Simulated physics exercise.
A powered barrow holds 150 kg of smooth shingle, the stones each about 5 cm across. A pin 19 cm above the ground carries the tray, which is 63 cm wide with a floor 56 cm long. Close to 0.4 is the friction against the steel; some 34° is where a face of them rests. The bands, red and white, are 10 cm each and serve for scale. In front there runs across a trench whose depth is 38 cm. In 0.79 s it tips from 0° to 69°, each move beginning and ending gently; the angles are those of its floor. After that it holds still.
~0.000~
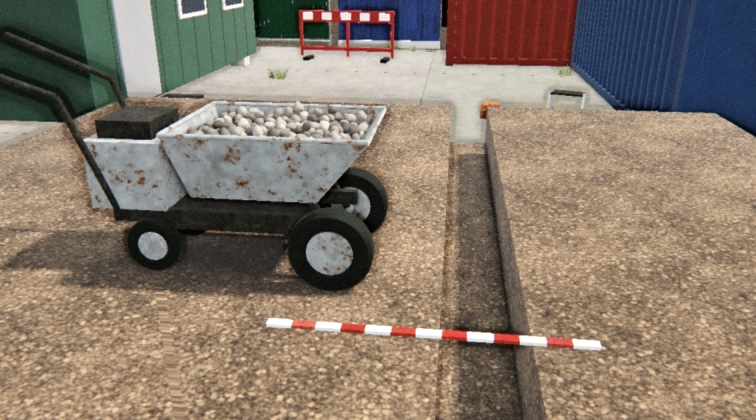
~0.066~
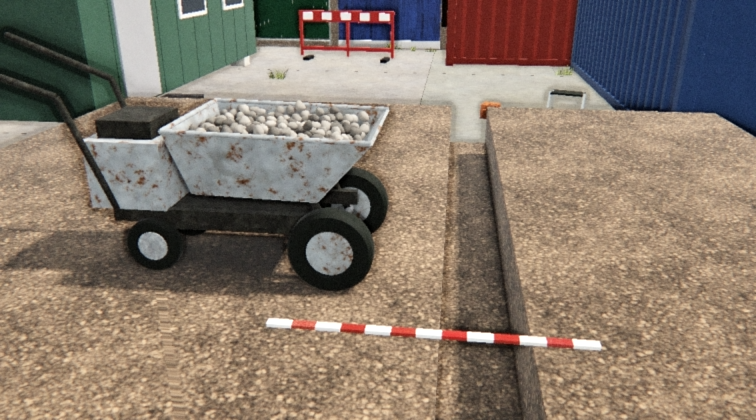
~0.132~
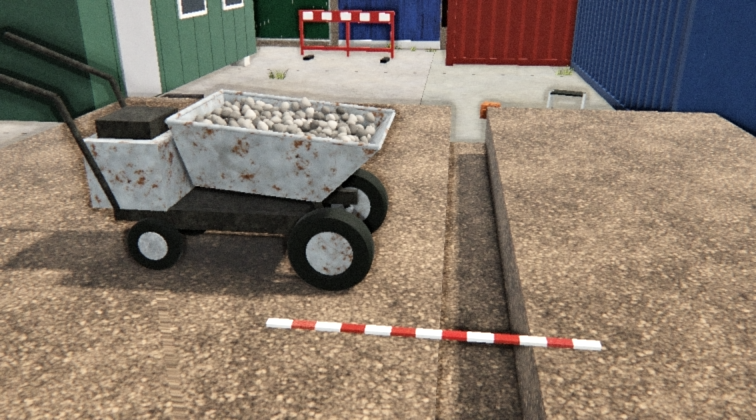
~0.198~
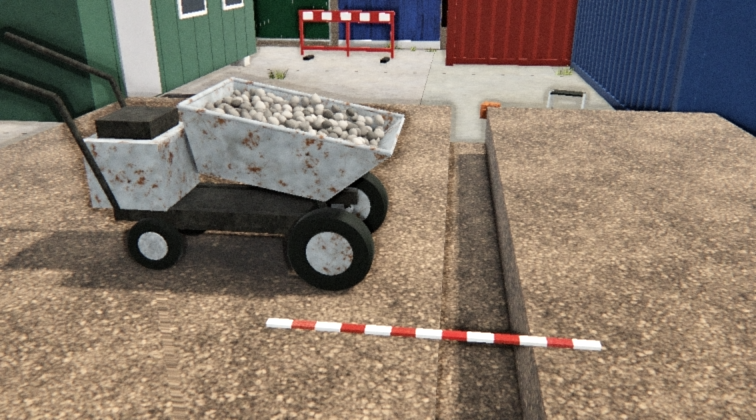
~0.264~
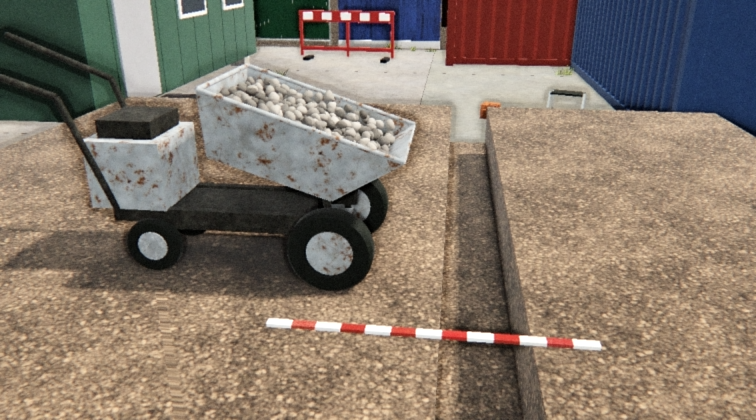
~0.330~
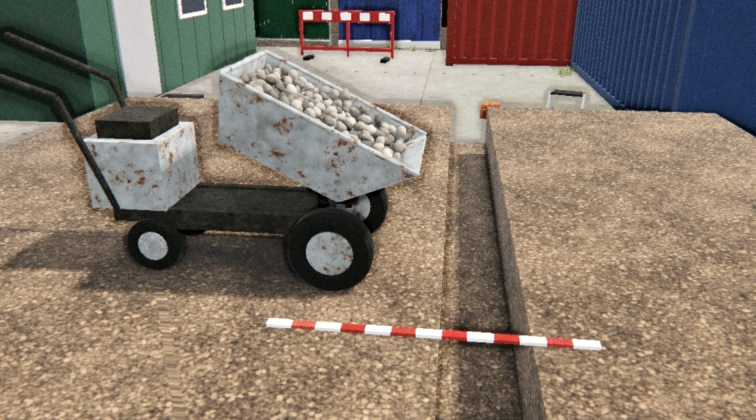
A grey, rust-spotted barrow with black handles and wheels stands at the left on brown gravelly ground, seen from slightly above by a still camera. Rounded pale stones fill its tray, a narrow trench and a red-and-white banded pole lie to the right, and green, red and blue walls stand behind. The tray slowly, then more quickly, tilts forward to the right, its rear rising, while the wheels stay put.
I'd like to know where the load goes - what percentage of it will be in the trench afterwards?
I would put it at about 70 per cent.
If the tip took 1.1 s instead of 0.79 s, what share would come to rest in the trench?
80 per cent.
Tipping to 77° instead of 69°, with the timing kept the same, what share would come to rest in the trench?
It would be near 80 per cent.
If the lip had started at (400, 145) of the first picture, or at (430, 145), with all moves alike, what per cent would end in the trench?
It comes to about 40 and 20 in a hundred.
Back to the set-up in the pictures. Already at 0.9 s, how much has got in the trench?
About 30%.
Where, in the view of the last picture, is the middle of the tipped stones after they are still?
I'd point somewhere around (497, 317).
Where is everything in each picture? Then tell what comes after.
Lip at (368, 143), floor tilted 0°, highest stones at (292, 114), in the first frame.
Lip at (371, 144), floor tilted 1°, highest stones at (269, 113); the stones move at 0.3 m/s on average, in the second frame.
Lip at (379, 148), floor tilted 5°, highest stones at (248, 109); the stones move at 0.6 m/s on average, in the third frame.
The tray is at 11°, its lip at (391, 154); the top of the load is at (246, 101); the stones move at 0.9 m/s on average, in the fourth frame.
The tray is at 18°, its lip at (404, 163); the top of the load is at (252, 87); the stones move at 1.0 m/s on average, in the fifth frame.
Lip at (418, 175), floor tilted 26°, highest stones at (263, 76); the stones move at 1.1 m/s on average, in the sixth frame.
After 0.6 s the floor is at 58°; 100 % in the tray; the foremost stones are at (448, 201).
After 0.9 s the floor is at 69°; 64 % in the tray, 32 % in the trench, 4 % past the trench; the foremost stones are at (539, 277).
After 1.2 s the floor is at 69°; 18 % in the tray, 52 % in the trench, 30 % past the trench; the foremost stones are at (701, 276).
After 3.2 s the floor is at 69°; 0 % in the tray, 70 % in the trench, 30 % past the trench; the foremost stones are past the picture's edge.
